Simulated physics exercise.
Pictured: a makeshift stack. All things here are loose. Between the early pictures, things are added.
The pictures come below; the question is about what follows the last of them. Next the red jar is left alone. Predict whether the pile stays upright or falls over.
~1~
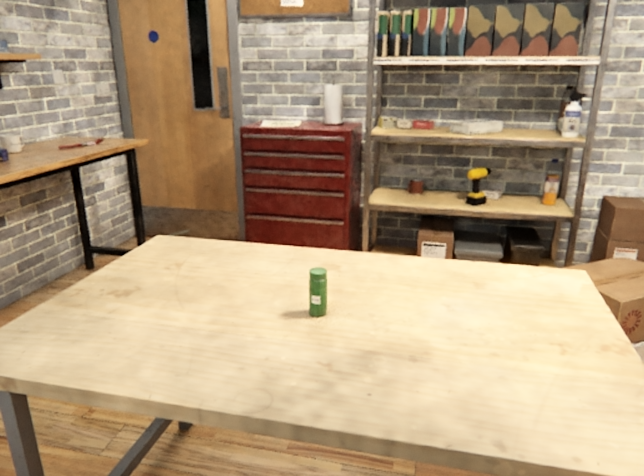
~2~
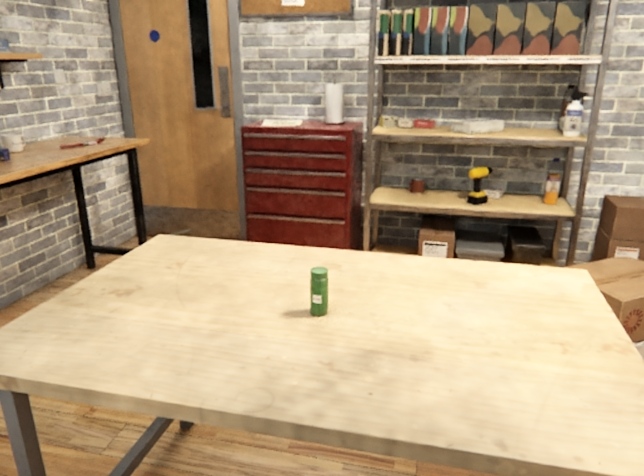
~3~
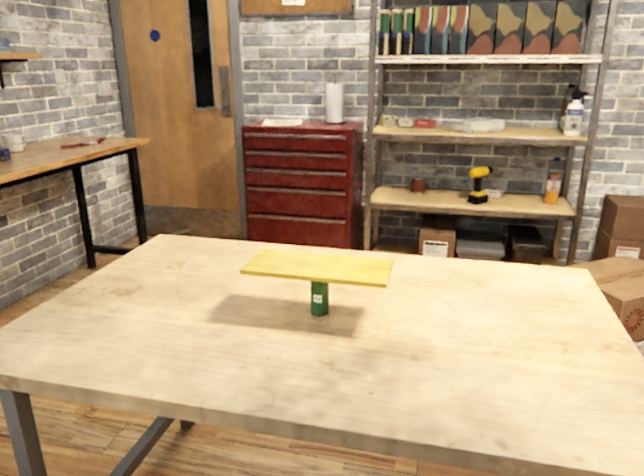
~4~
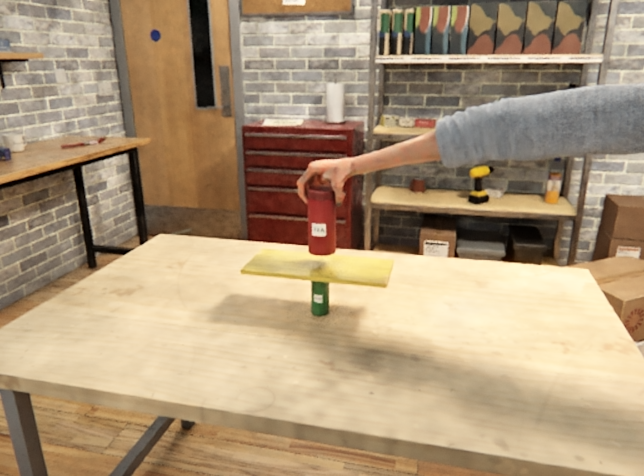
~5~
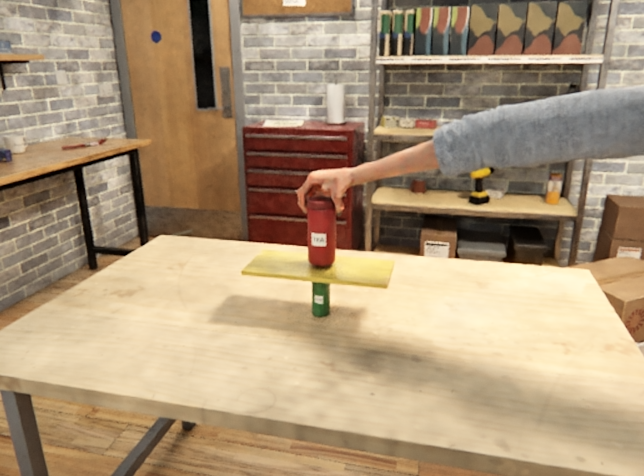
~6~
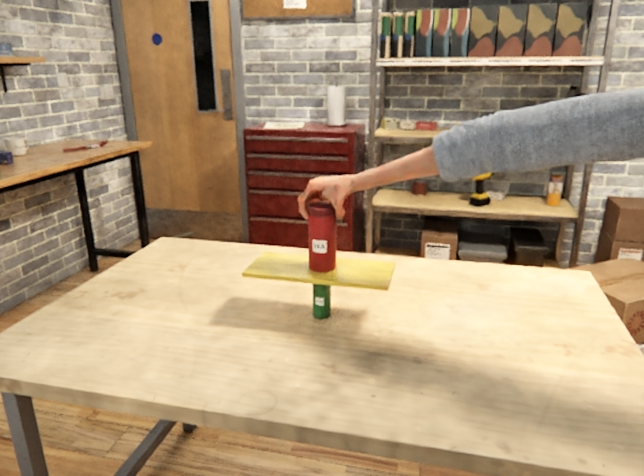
The stack is going to stay put.
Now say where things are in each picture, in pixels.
In the first picture, the last thing is not in view yet; green shaker (318, 292).
In the second picture, the last thing is not in view yet; green shaker (319, 292).
In the third picture, the last thing is not in view yet; green shaker (320, 291).
In the fourth picture, coming down; red jar (322, 221); green shaker (320, 291).
In the fifth picture, coming down; red jar (322, 231); green shaker (321, 292).
In the sixth picture, set down, still held; red jar (322, 237); green shaker (322, 294).
Then, 0.80 s after the last picture, nothing has stirred.
Then, 1.70 s after the last picture, red jar resting near (323, 237).
At rest, all 3 in place. Seen from the same camera at the end, red jar near (323, 237). The stack keeps its balance.
